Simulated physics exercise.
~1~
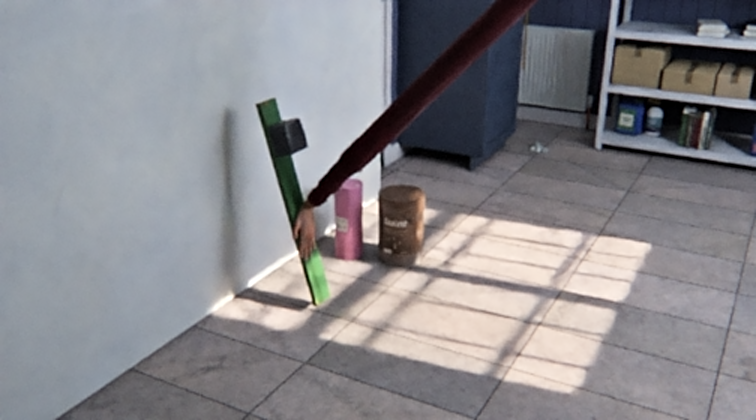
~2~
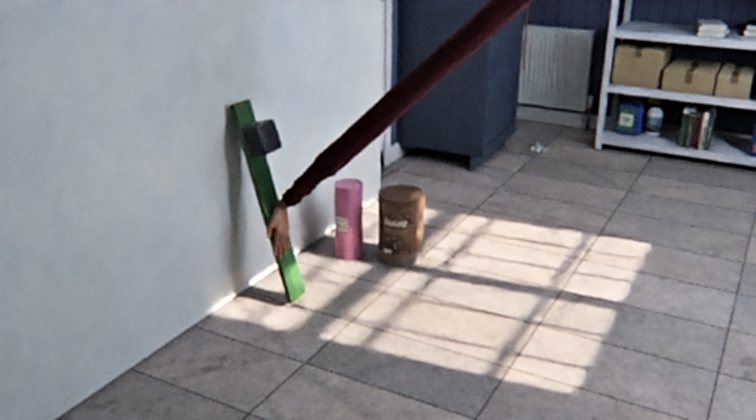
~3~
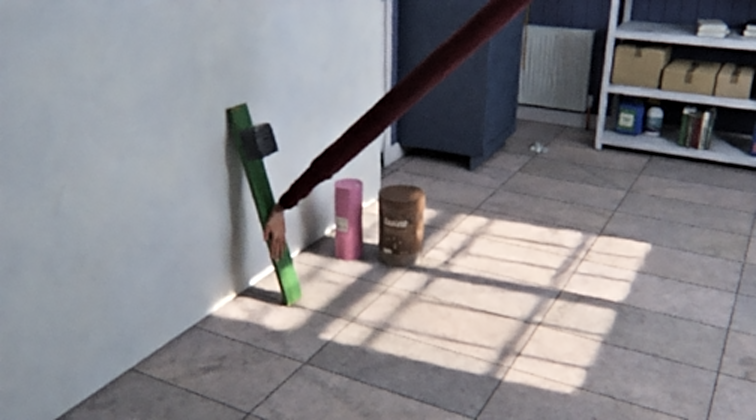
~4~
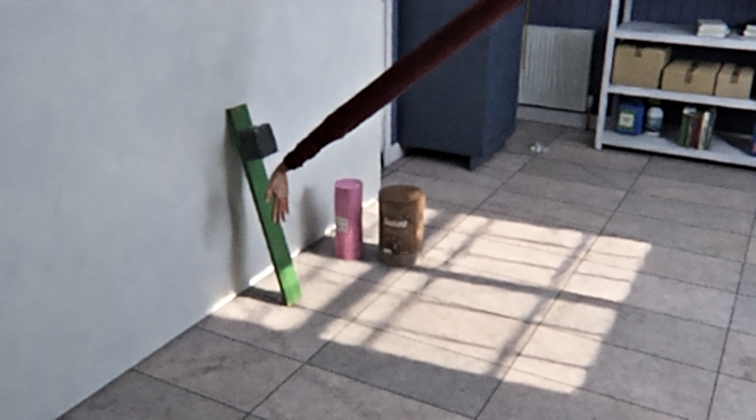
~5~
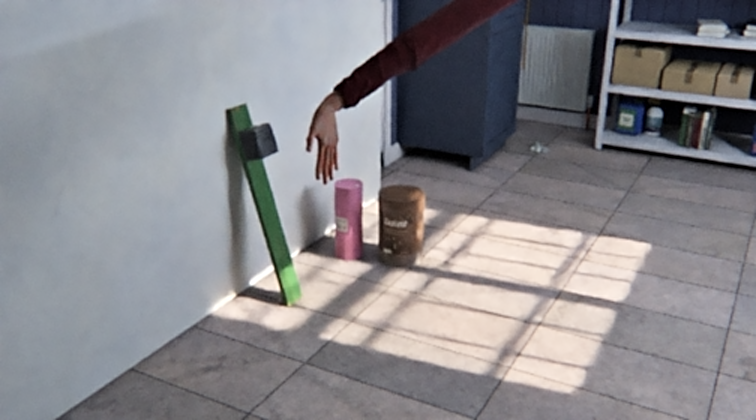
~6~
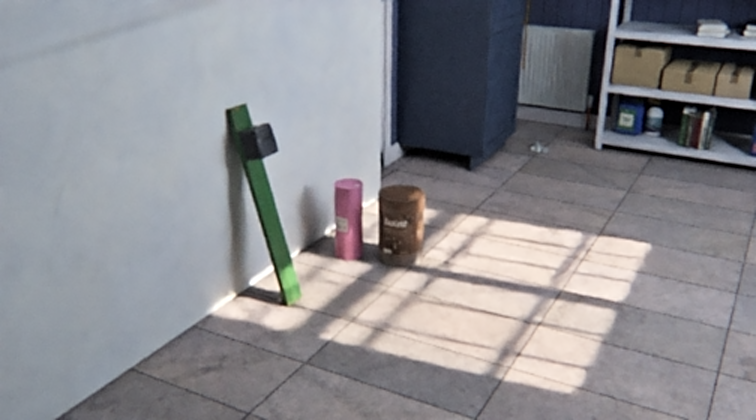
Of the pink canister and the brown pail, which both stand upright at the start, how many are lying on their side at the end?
None of them are lying on their side at the end. The pink canister and the brown pail both remain standing upright on the floor.
